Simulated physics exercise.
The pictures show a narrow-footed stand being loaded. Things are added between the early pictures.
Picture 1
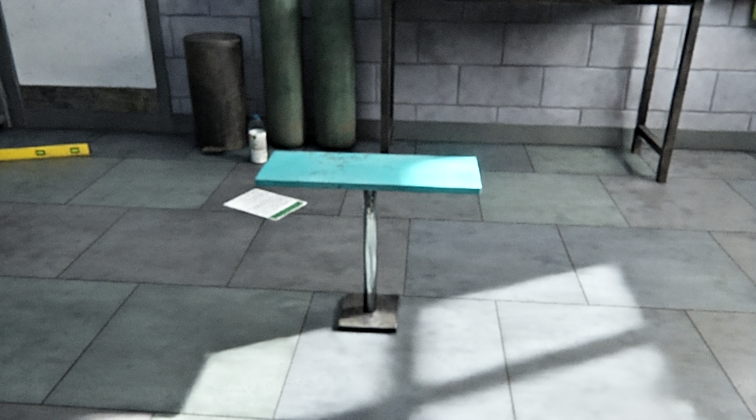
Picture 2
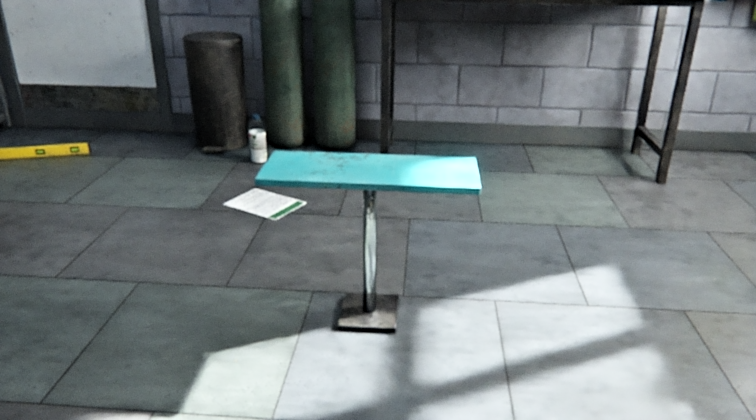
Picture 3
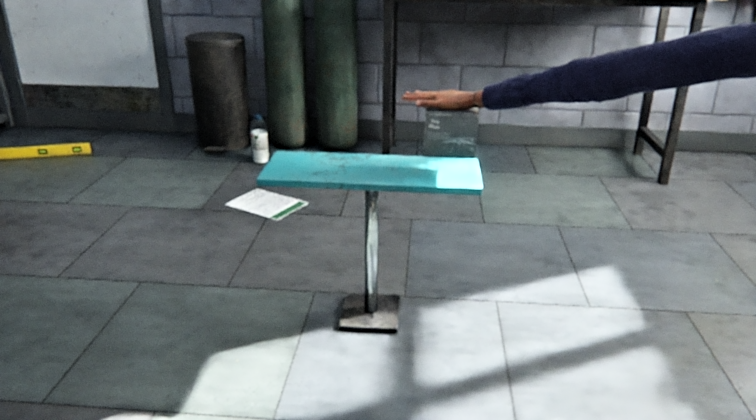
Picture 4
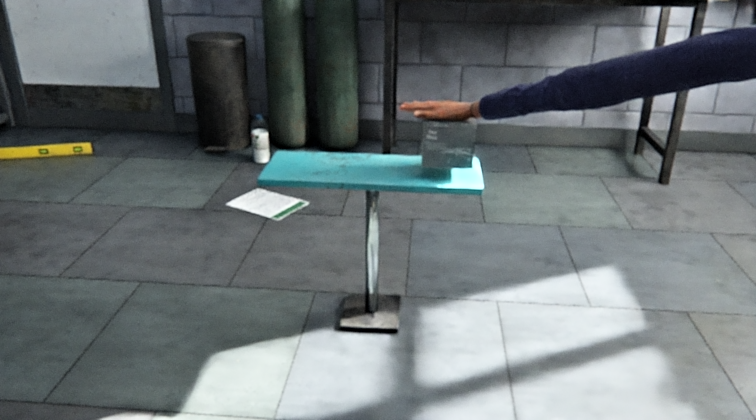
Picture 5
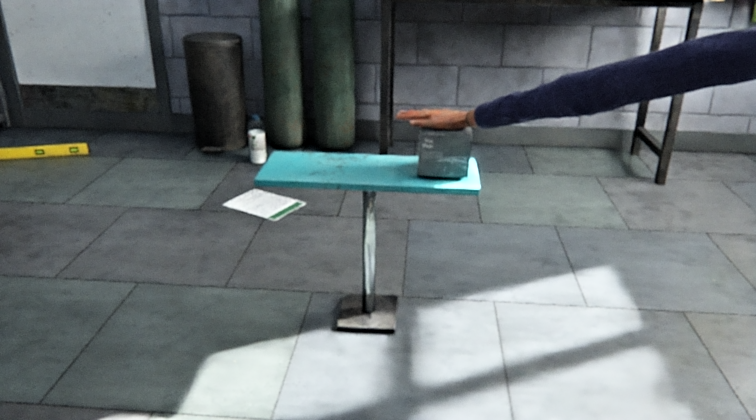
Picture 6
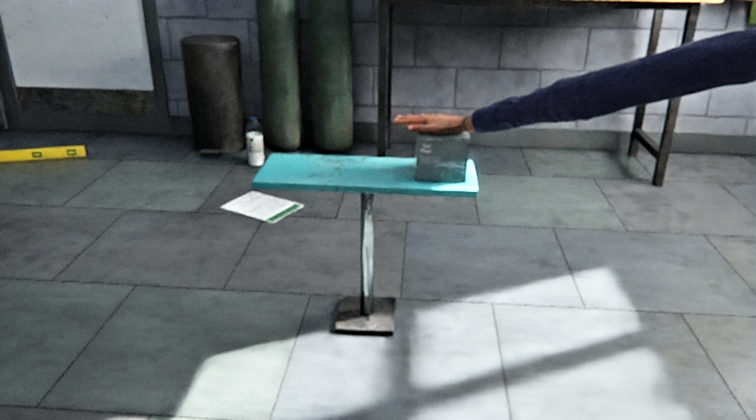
A dark-sleeved arm reaches in from the right in a grey-tiled workshop, seen from slightly above by an almost still camera. A turquoise-topped stand on a narrow post is at the centre, with papers and a white bottle to its left and dark cylinders behind. After the stand sits alone, the hand lowers a greyish, see-through box onto the top's right side and keeps holding it.
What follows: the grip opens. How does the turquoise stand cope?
The turquoise stand holds firm.
Then, 0.30 s after the last picture, turquoise stand at rest near (367, 174).
At rest, the turquoise stand stays flat on its feet, near (367, 174).
